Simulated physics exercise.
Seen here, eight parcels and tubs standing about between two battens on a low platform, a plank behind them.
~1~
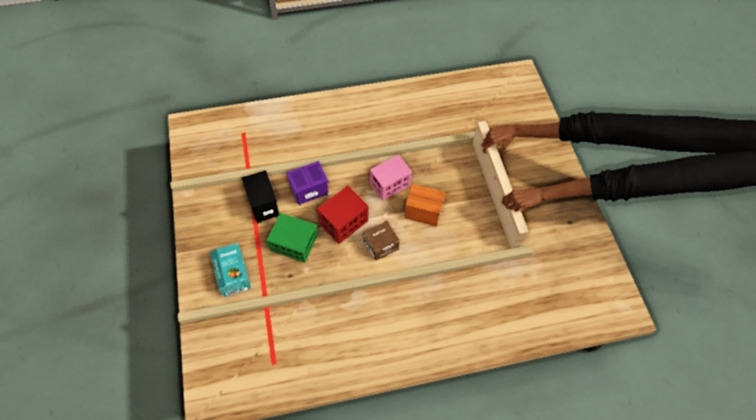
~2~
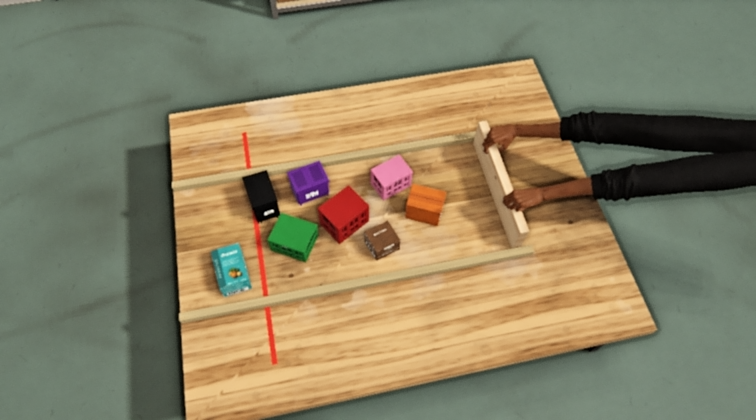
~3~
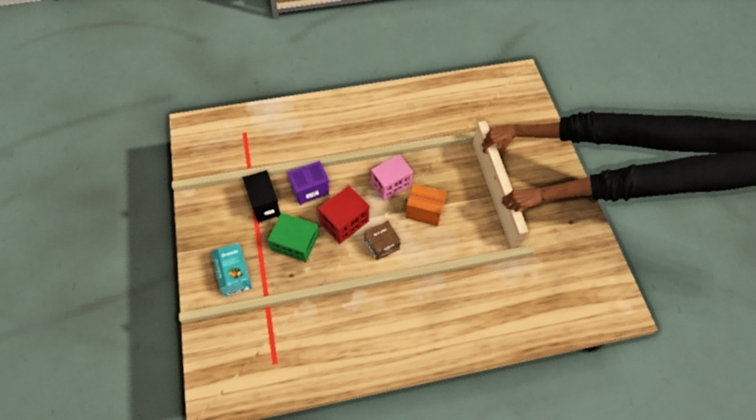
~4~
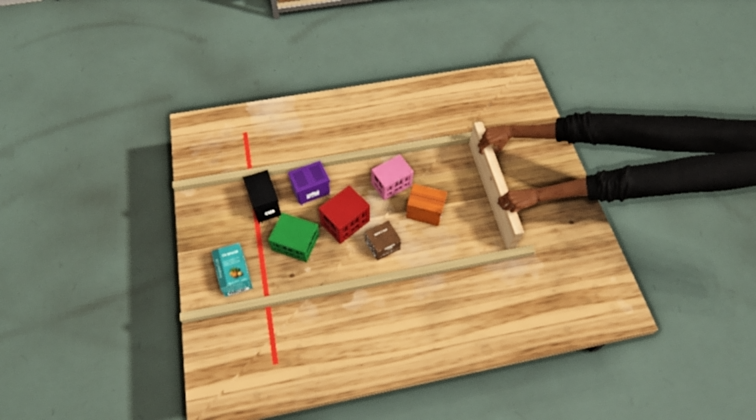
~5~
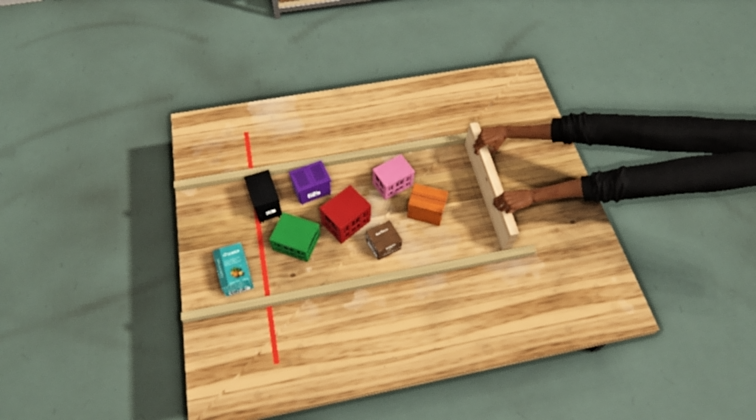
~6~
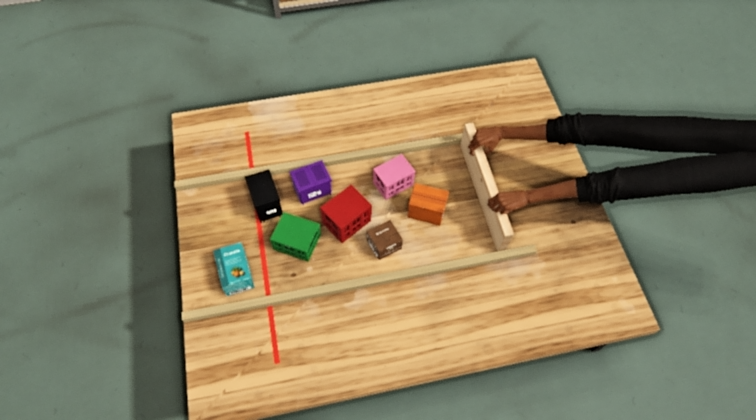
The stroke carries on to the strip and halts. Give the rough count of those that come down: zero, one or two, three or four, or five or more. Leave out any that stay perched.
The number that fall off is one or two.
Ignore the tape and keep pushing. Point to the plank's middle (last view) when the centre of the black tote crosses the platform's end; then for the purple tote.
At (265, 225) for the black tote; at (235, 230) for the purple tote.
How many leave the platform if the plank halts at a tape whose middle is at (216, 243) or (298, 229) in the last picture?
In that order 5 and 0.
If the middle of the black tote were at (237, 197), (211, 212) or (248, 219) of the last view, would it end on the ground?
In that order, it comes down; tumbles off; falls.
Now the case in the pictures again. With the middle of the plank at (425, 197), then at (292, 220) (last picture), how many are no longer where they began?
The counts are 1 and 8.
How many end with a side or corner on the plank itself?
The number is 3.
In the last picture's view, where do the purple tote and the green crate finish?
First (200, 192), then (200, 254).
Soon after, none off yet; turquoise box at rest near (234, 269); black tote at rest near (265, 197); green crate at rest near (296, 237).
After that, none off yet; turquoise box displaced a little near (222, 277); black tote displaced a little near (247, 197); green crate displaced about its own width near (244, 243).
In the end, the number that fall off is one or two; gone, black tote.
